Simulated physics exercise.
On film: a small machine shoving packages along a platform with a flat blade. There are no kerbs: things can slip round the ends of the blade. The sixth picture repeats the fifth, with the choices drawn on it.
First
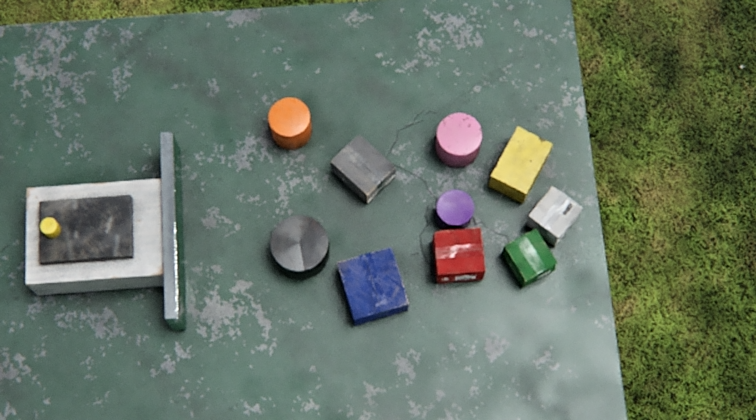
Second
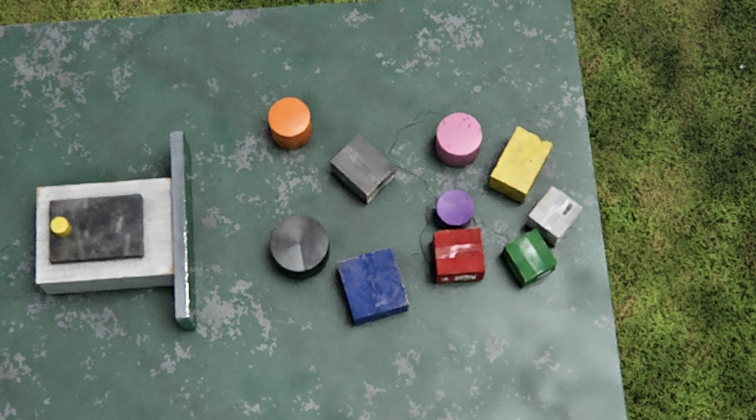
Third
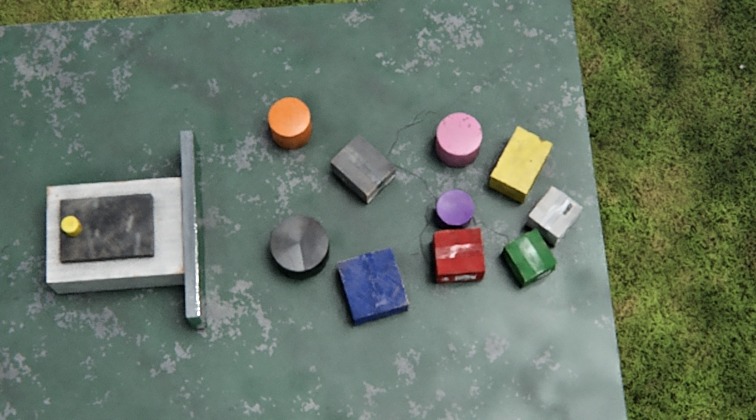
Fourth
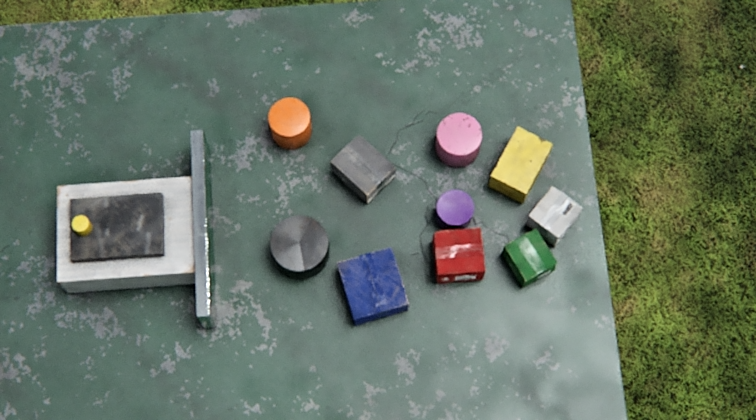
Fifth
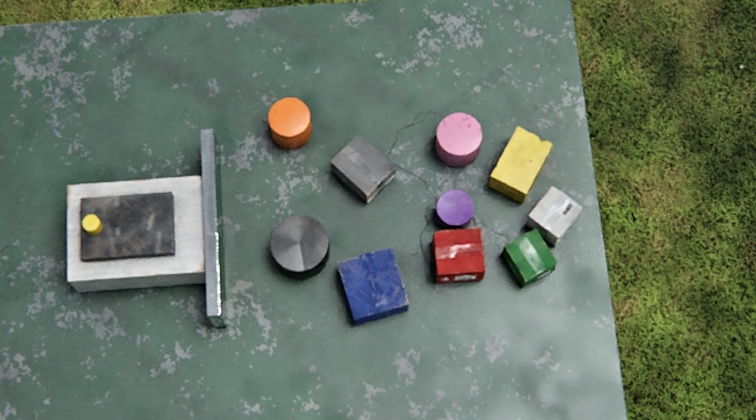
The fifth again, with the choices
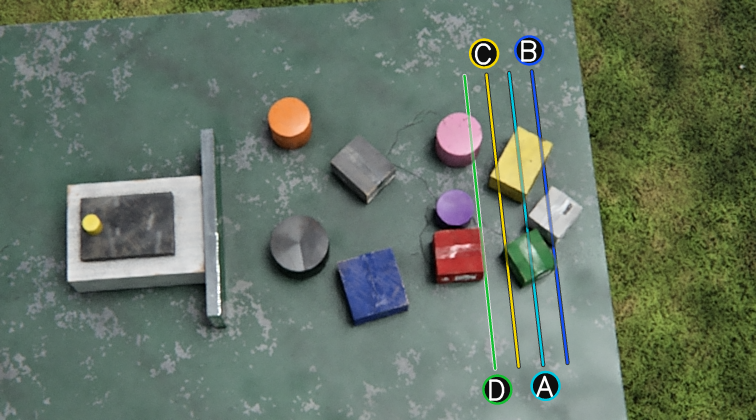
A worn green platform with pale scuffs is seen from high above, with grass beyond its right edge. A white machine with a dark top panel, a yellow knob and a flat upright blade sits at left, while orange, pink, purple and grey round pieces and grey, blue, red, yellow, white and green blocks lie to its right. The machine slides slowly rightward, blade first, touching nothing, while everything else stays still.
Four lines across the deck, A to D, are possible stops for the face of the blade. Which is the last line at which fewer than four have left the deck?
It can go as far as A.
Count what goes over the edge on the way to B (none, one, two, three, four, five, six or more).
By then, five.
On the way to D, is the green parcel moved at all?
By then, yes.
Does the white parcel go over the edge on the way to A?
Yes.
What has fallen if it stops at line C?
The green parcel.
On the marked copy, A at (526, 214); B at (549, 212); C at (502, 215); D at (479, 217).
Following A. Soon after the start, robot (250, 217); orange canister (304, 116); blue box (398, 298).
Later, robot (363, 209); green parcel (566, 271); yellow crate (526, 157).
In the end, robot (451, 203); green parcel over the edge; white parcel over the edge; two fallen.
As for the rest, B drops five; C is within the limit but short; D is within the limit but short.
